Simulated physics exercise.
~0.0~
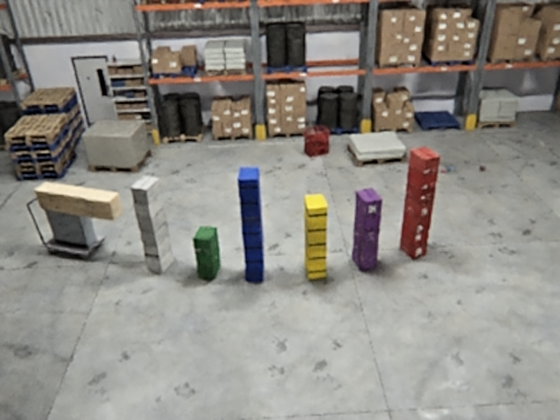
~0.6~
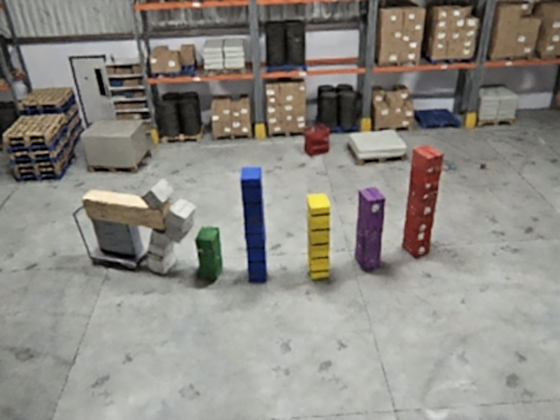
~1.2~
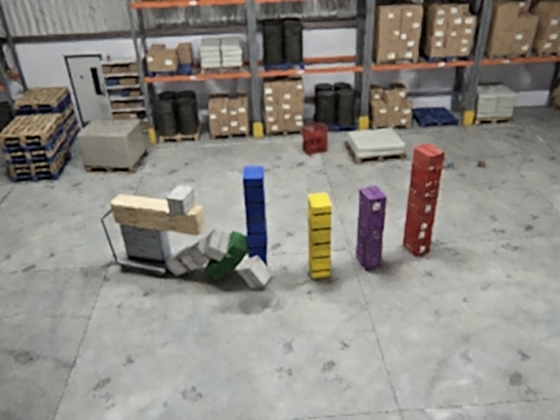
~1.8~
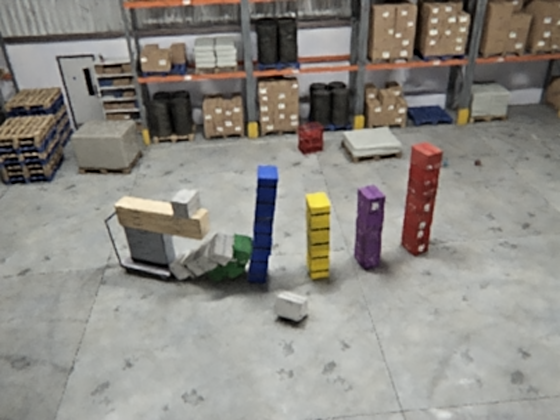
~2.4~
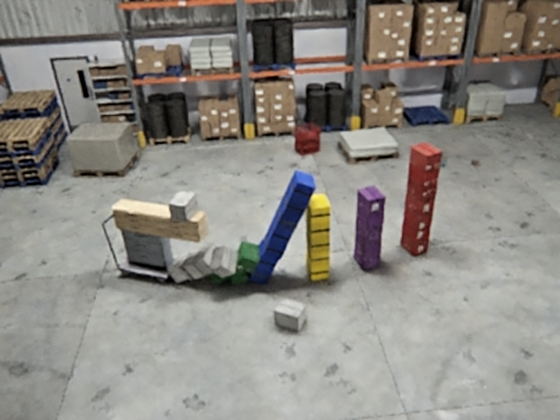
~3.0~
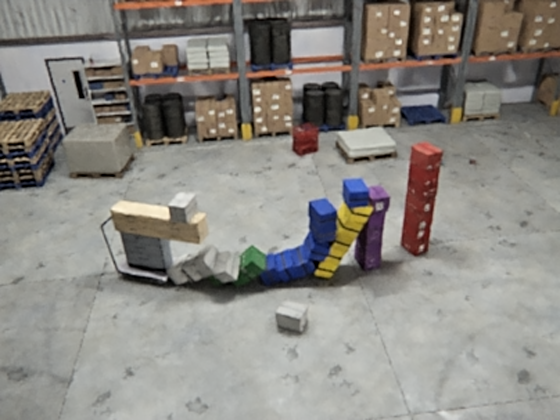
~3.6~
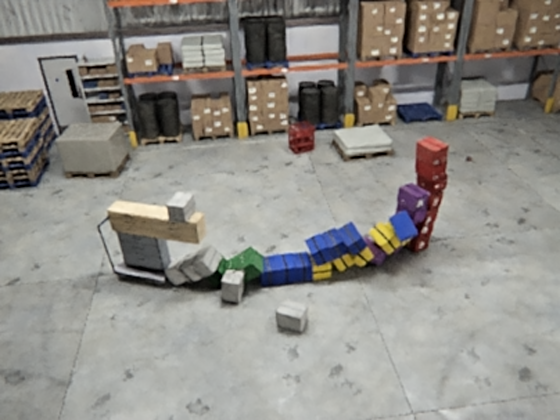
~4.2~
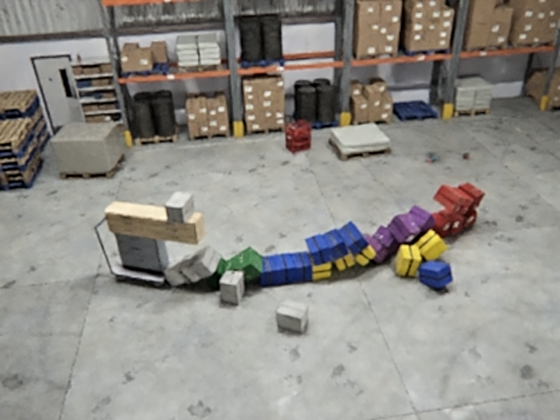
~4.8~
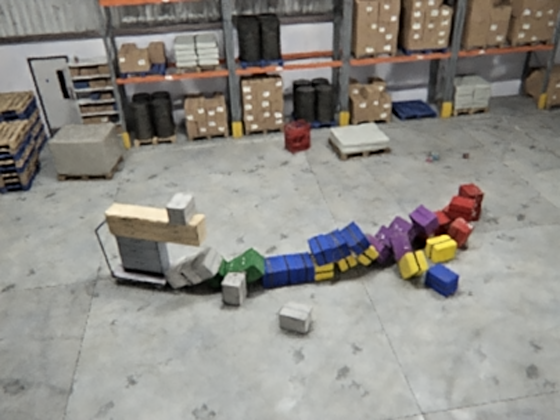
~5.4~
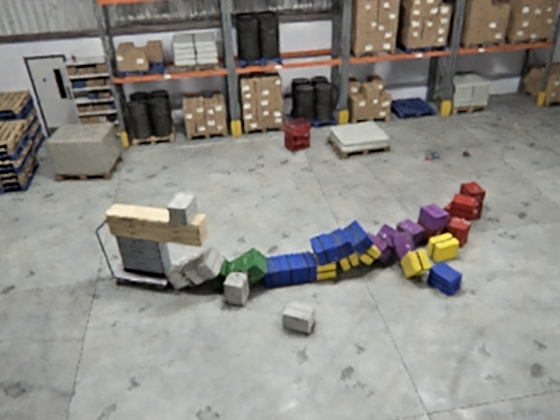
To begin with, separate columns of taped cartons, pale, green, blue, yellow, purple and red, stand along a curve on a warehouse floor as a loaded trolley rolls right toward the pale one. The long case on top strikes the pale column, which breaks apart, one carton landing on the case, and knocks over the green. The trolley stops while the blue column leans and topples into the yellow. Yellow tips into purple, and purple pushes against red, which collapses last. Finally the cartons lie in a slumped, winding line, a few loose in front, and the trolley stands still at left.
